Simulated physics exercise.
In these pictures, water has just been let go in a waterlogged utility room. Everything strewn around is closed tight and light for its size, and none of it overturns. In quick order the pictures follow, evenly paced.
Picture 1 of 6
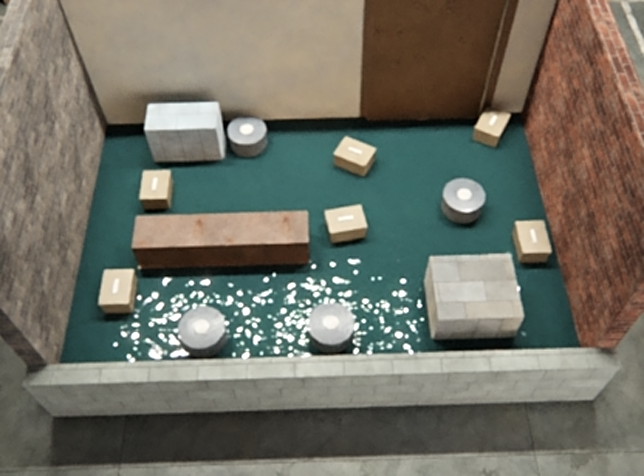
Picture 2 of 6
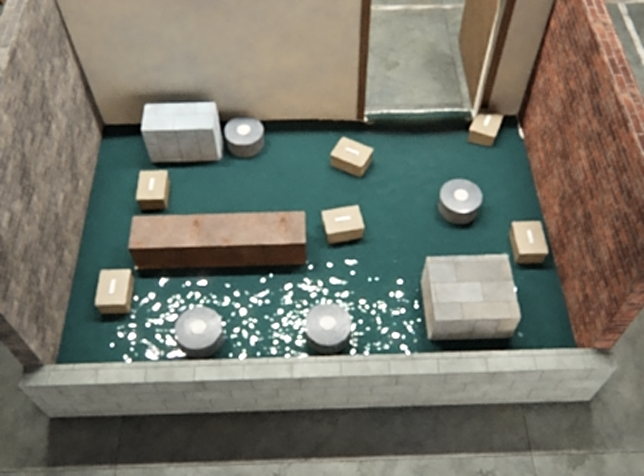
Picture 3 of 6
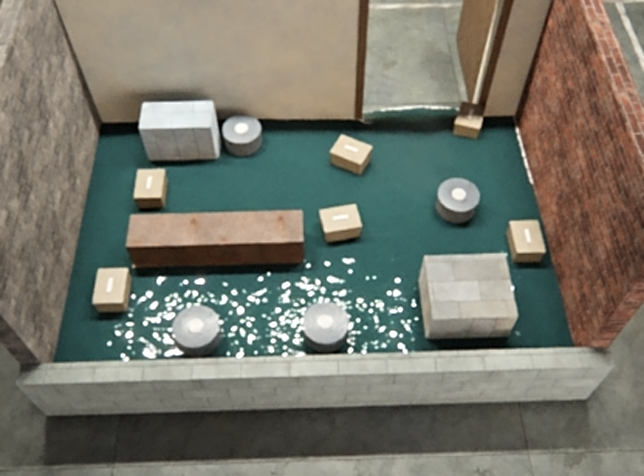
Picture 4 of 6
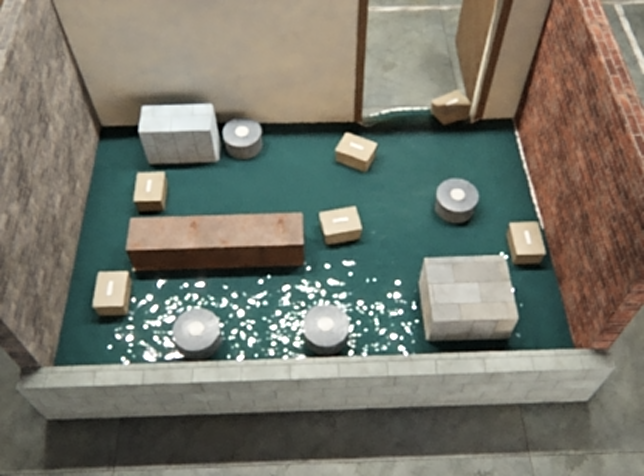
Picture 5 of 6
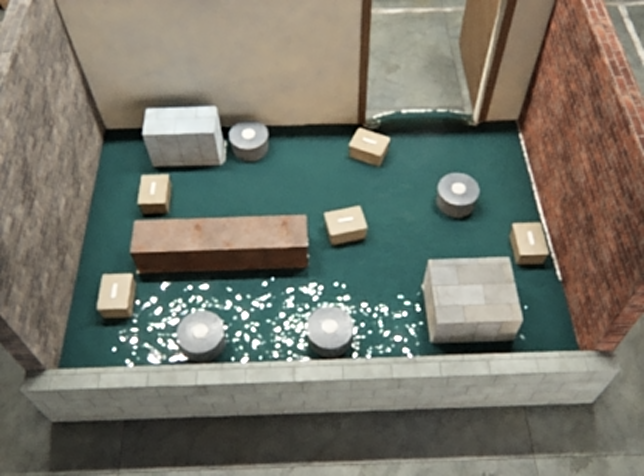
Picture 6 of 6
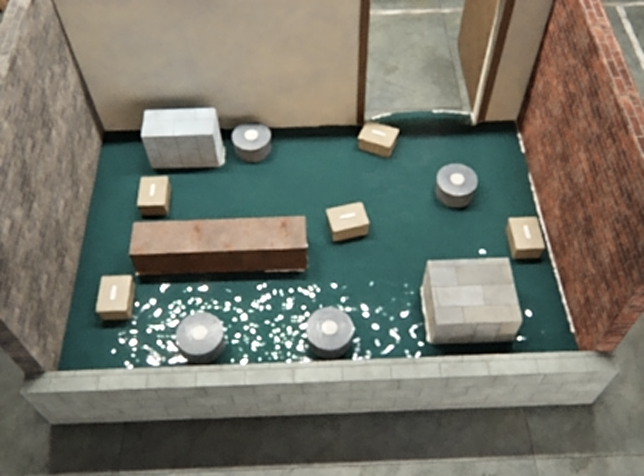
In a walled utility room flooded with green water, small tan boxes and grey round tubs float among larger blocks as the brown door at the back opens. The box nearest the doorway drifts out through it and disappears from view, then another box slides toward the opening while a few others shift slightly.
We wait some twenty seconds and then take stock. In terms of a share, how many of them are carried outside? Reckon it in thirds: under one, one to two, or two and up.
The way it goes, two or more in three of the loose things get out.
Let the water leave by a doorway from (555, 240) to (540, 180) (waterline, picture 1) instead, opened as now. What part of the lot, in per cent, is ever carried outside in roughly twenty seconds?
By my count, 50 percent.
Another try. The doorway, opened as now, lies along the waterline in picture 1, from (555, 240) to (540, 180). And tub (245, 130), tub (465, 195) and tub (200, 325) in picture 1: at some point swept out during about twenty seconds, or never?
First held back, then flushed away, then held back.
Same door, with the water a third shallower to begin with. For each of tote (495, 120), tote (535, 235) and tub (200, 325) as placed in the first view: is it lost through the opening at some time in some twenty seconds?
As listed: Escaped, escaped, remained.
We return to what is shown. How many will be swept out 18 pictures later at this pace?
Total: 5.
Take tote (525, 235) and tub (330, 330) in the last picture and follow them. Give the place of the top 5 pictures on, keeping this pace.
They end up close to (518, 191) and close to (354, 314).
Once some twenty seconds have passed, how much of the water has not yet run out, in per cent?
About 38 percent.
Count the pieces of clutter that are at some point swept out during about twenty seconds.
7.
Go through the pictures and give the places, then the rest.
The first picture shows a tote at (355, 151), afloat; a tub at (464, 195), afloat; 0 of 10 have shifted.
The second picture shows a tote at (352, 152), afloat; a tub at (461, 195), afloat; 0 of 10 have shifted.
The third picture shows a tote at (351, 149) floats, close to its start; a tub at (459, 194) floats; 1 of 10 have shifted.
The fourth picture shows a tote at (357, 147), afloat, close to its start; a tub at (458, 195) floats, close to its start; 2 of 10 have shifted.
The fifth picture shows a tote at (370, 142) floats, a stride from its start; a tub at (459, 189), afloat, close to its start; 3 of 10 have shifted.
The sixth picture shows a tote at (379, 134) floats, a stride from its start; a tub at (457, 179), afloat, a stride from its start; 6 of 10 have shifted.
A moment on, 2 of 10 are out; 8 afloat.
Next, 5 of 10 are out; 5 afloat.
Later, 6 of 10 are out; 2 afloat.
In the end, 7 of 10 are out; 1 afloat.
